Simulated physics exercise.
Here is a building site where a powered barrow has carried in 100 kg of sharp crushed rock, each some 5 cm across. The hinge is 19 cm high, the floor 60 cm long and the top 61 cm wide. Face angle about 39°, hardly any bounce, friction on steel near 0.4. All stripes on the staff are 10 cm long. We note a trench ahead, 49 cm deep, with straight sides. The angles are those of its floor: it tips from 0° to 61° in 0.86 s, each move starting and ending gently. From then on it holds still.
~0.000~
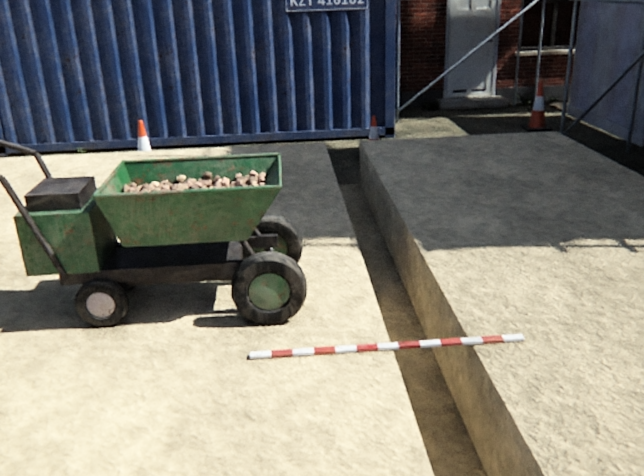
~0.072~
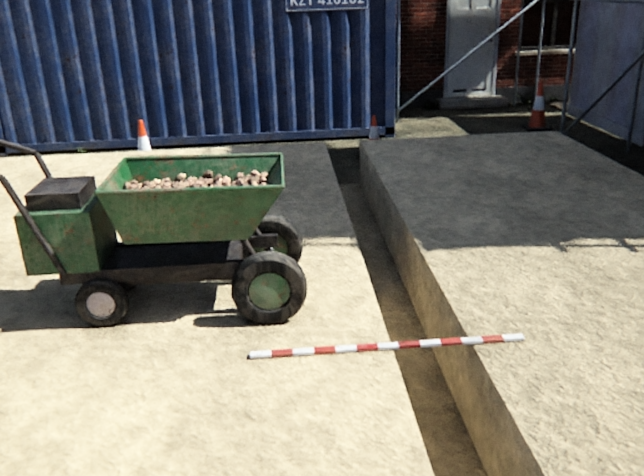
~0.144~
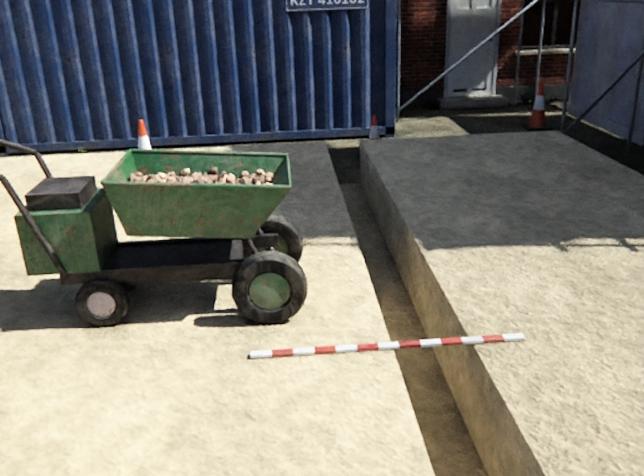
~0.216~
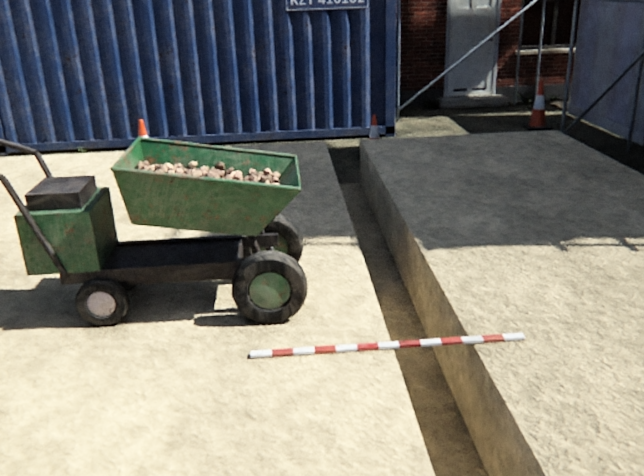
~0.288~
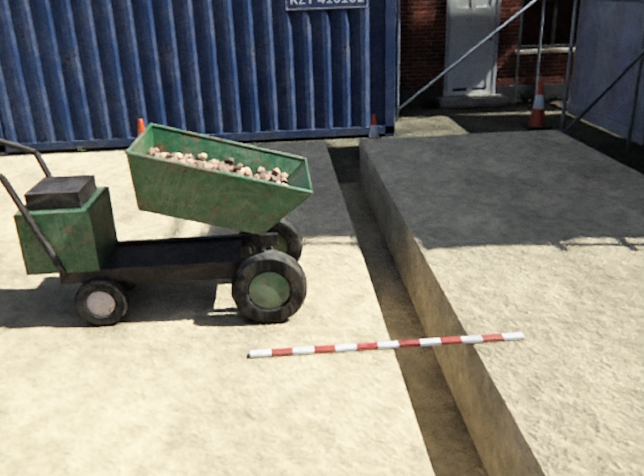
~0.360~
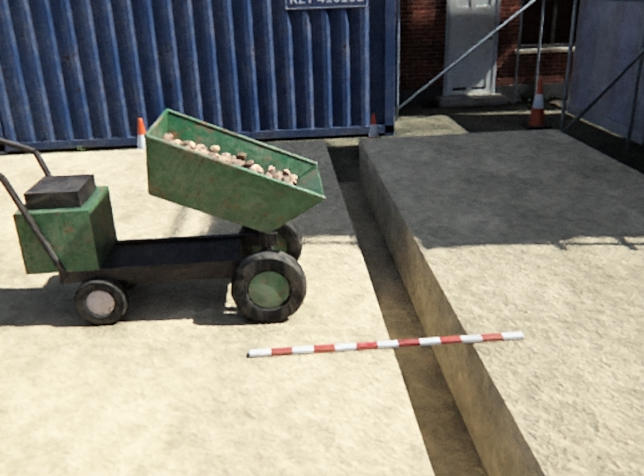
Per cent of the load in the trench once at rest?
About 33 %.
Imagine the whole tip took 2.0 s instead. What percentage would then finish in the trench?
15 %.
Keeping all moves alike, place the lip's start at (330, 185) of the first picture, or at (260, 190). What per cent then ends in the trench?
I'd expect close to 15 per cent at the first and 30 per cent at the second.
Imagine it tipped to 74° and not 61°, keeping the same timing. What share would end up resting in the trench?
Some 85 in a hundred, I'd say.
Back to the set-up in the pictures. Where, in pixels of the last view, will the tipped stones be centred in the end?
Their middle lands near (416, 357).
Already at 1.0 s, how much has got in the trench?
By that point it's something like 0 in a hundred.
After 0.6 s the floor is at 51°; 100 % in the tray; the foremost stones are at (336, 215).
After 1.0 s the floor is at 61°; 97 % in the tray, 1 % short of the trench, 2 % in the trench; the foremost stones are at (390, 238).
After 1.3 s the floor is at 61°; 75 % in the tray, 1 % short of the trench, 24 % in the trench, 1 % past the trench; the foremost stones are at (456, 276).
After 3.3 s the floor is at 61°; 66 % in the tray, 33 % in the trench, 1 % past the trench; the foremost stones are at (489, 276).
